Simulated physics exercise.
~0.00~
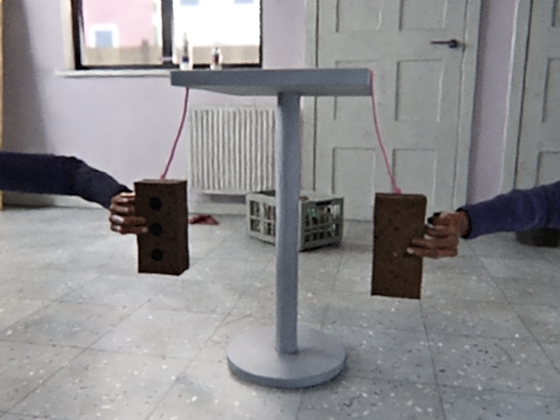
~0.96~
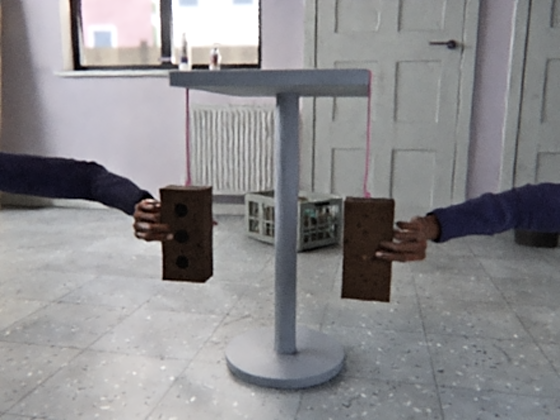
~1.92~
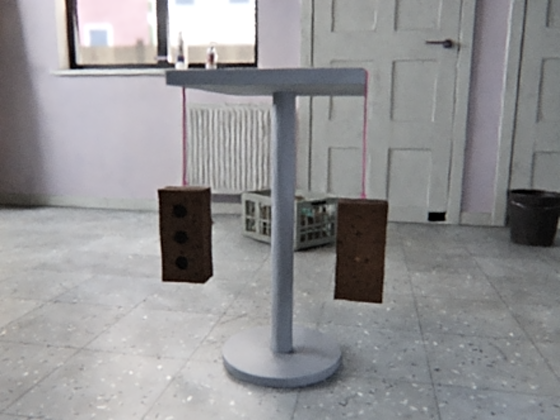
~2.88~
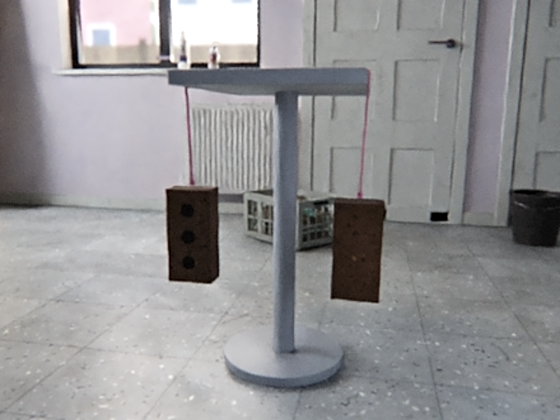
Two bricks hang from a ribbon over a table, hands release them, and they stay balanced.
